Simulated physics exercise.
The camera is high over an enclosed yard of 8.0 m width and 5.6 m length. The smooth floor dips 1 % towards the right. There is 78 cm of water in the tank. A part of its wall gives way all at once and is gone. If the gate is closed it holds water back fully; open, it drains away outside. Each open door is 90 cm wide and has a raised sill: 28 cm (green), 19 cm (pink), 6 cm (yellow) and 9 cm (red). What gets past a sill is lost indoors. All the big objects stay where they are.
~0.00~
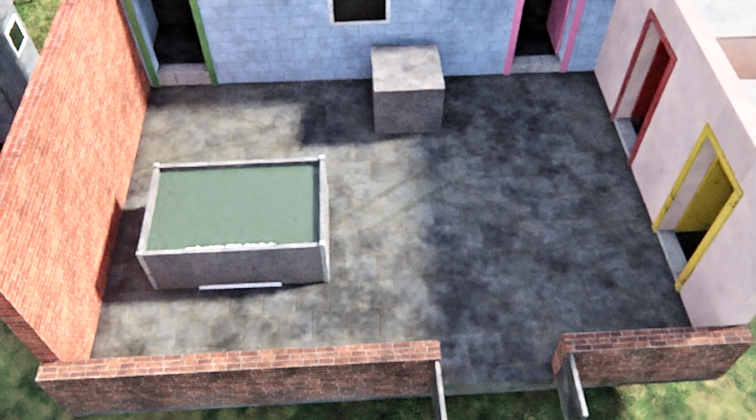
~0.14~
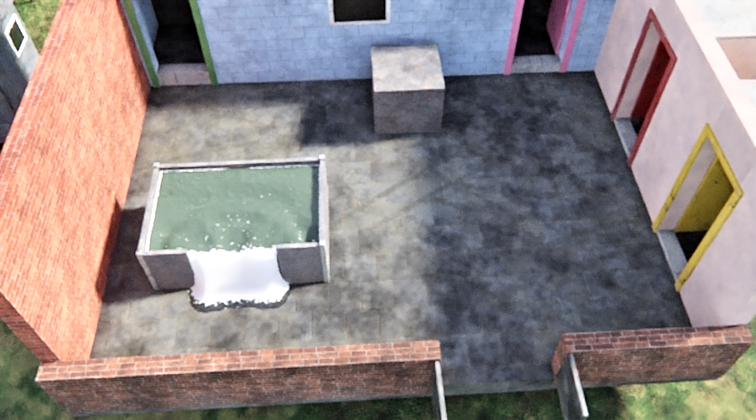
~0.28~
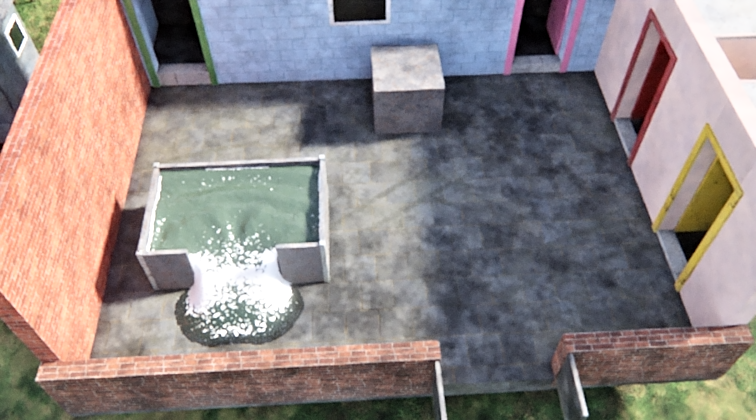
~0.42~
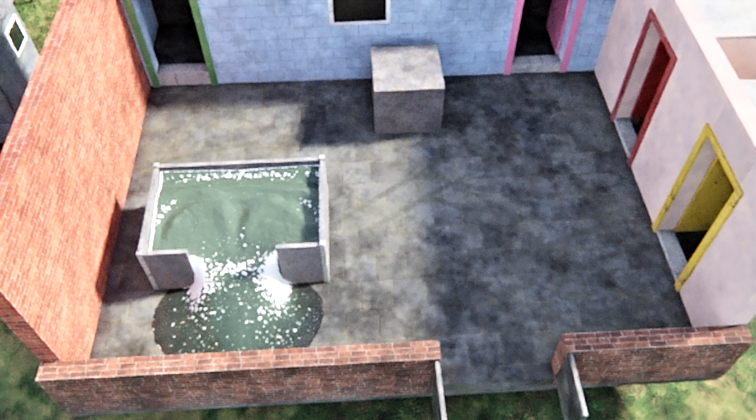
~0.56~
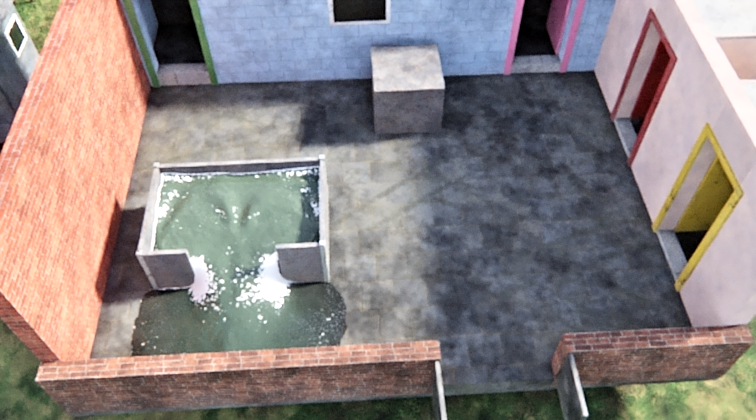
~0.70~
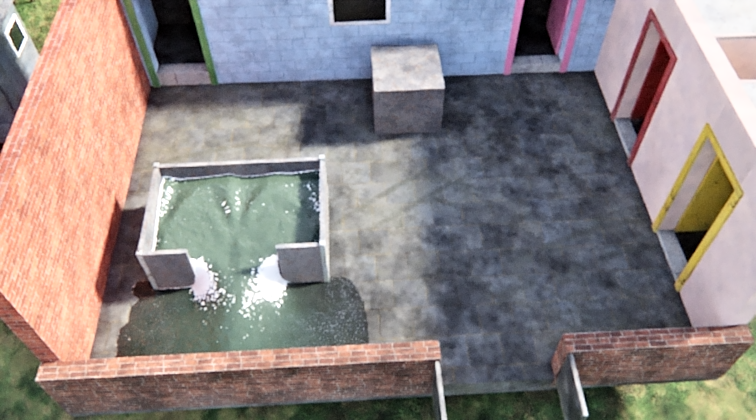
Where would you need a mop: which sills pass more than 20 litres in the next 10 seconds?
The water let in: At the green door it stays under the limit; at the pink door it does not reach the limit; at the yellow door it goes over the limit; at the red door it does not reach the limit.
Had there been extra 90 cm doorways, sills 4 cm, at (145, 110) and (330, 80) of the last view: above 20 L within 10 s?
In that order: Past it, under.
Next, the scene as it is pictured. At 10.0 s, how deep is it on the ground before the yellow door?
About 8.5 cm.
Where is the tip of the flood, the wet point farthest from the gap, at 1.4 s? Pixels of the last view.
Around (496, 363).
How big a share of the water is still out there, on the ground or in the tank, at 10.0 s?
Some 92 per cent remains.
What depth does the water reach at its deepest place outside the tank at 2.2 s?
Roughly 42 cm.
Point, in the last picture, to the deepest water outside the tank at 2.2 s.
At about (84, 384).
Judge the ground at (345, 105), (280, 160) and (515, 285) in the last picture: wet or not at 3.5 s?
In turn: Not reached, dry, under water.
After 1.4 s water covers 15 % of the floor and is deepest (57 cm) near (84, 384); green door not reached, pink door not reached, yellow door not reached, red door not reached.
After 2.2 s water covers 30 % of the floor and is deepest (42 cm) near (84, 384); green door not reached, pink door not reached, yellow door not reached, red door not reached.
After 3.5 s water covers 60 % of the floor and is deepest (29 cm) near (152, 86); green door 23 cm at the sill, 0 L in, pink door not reached, yellow door 15 cm at the sill, 30 L in, red door not reached.
After 6.0 s water covers 80 % of the floor and is deepest (16 cm) near (149, 100); green door 15 cm at the sill, 1 L in, pink door 6 cm at the sill, 0 L in, yellow door 12 cm at the sill, 87 L in, red door 8 cm at the sill, 0 L in.
After 10.0 s water covers 95 % of the floor and is deepest (13 cm) near (624, 150); green door 7 cm at the sill, 1 L in, pink door 11 cm at the sill, 0 L in, yellow door 8 cm at the sill, 125 L in, red door 12 cm at the sill, 2 L in.
